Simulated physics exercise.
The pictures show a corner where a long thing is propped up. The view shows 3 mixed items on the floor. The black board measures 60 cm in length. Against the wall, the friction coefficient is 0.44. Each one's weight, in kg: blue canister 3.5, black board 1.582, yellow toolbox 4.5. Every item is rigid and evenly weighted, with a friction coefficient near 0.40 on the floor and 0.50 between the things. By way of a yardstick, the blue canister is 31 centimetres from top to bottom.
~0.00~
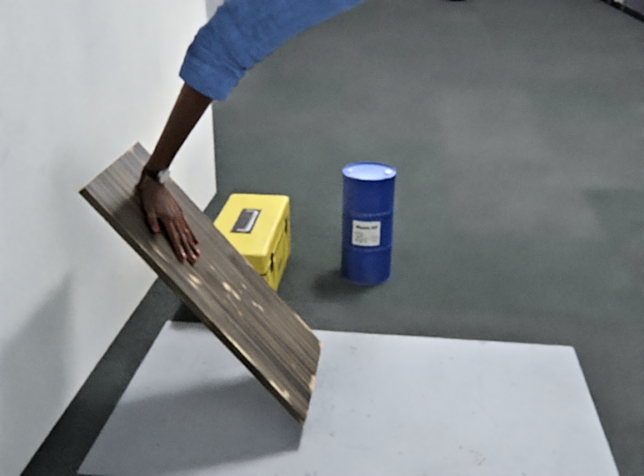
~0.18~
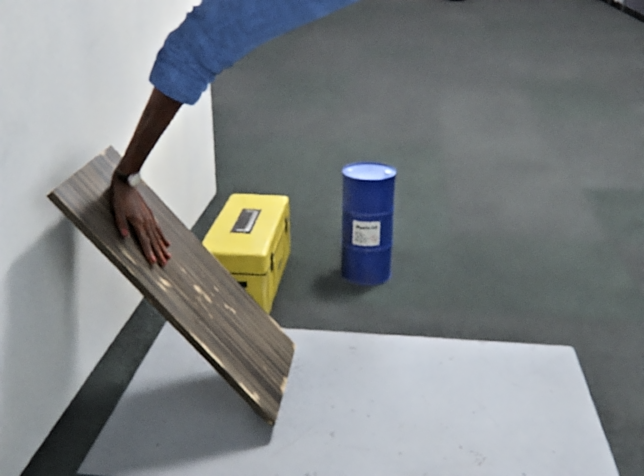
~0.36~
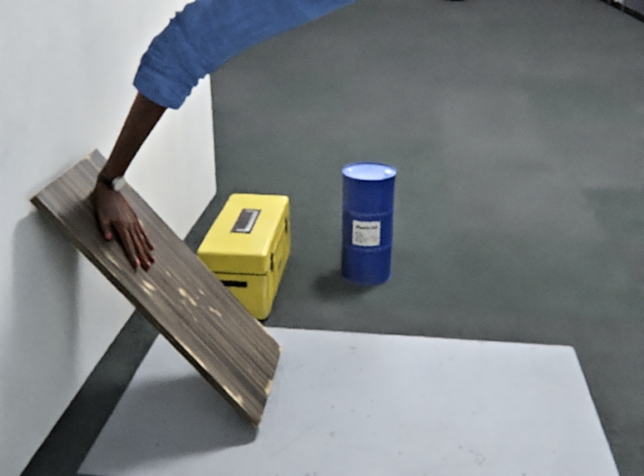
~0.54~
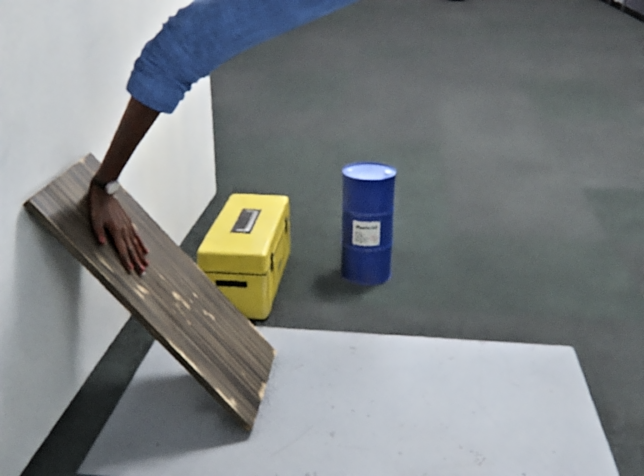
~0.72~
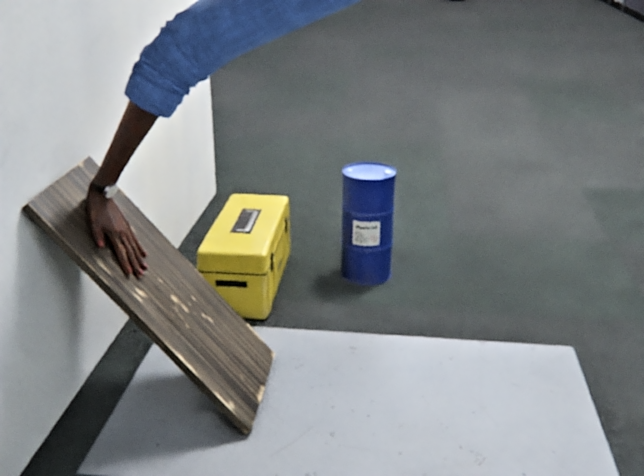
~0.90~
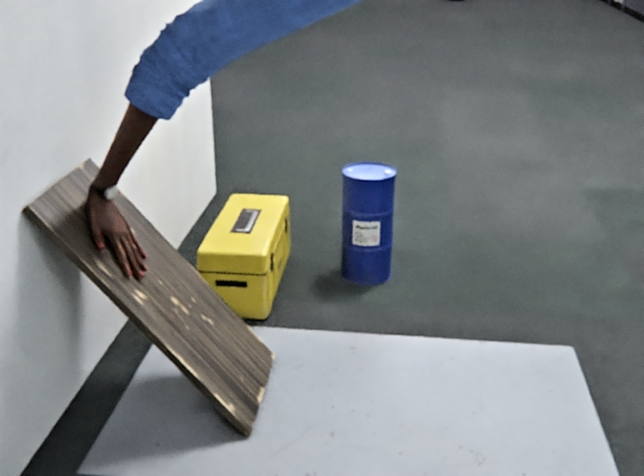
At first, a hand at the end of a blue sleeve holds a dark, streaked board at a slant near a white wall, beside a yellow toolbox and a blue canister. The hand moves the board left until it leans on the wall, then stays pressed on it while the other items remain still.
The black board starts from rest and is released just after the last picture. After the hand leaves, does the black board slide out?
No: It ends up unmoved.
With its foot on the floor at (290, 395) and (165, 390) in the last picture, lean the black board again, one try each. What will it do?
First time round it collapses; second time round it does not slip.
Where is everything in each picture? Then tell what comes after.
In the first frame, 12 cm from its place; black board (217, 278); blue canister (367, 224).
In the second frame, 6 cm from its place; black board (188, 281); blue canister (367, 224).
In the third frame, 3 cm from its place; black board (172, 284); blue canister (367, 224).
In the fourth frame, 1 cm from its place; black board (166, 287); blue canister (367, 224).
Leant on the wall, still held; black board (165, 290); blue canister (367, 224), in the fifth frame.
Leant on the wall, still held; black board (165, 292); blue canister (367, 224), in the sixth frame.
After 1.10 s, no change.
After 1.40 s, black board resting near (165, 293).
In the end (2.2 s), all 3 under 10 cm from the start. At the end, from the last picture's camera, black board near (165, 293). The board remains leaning.
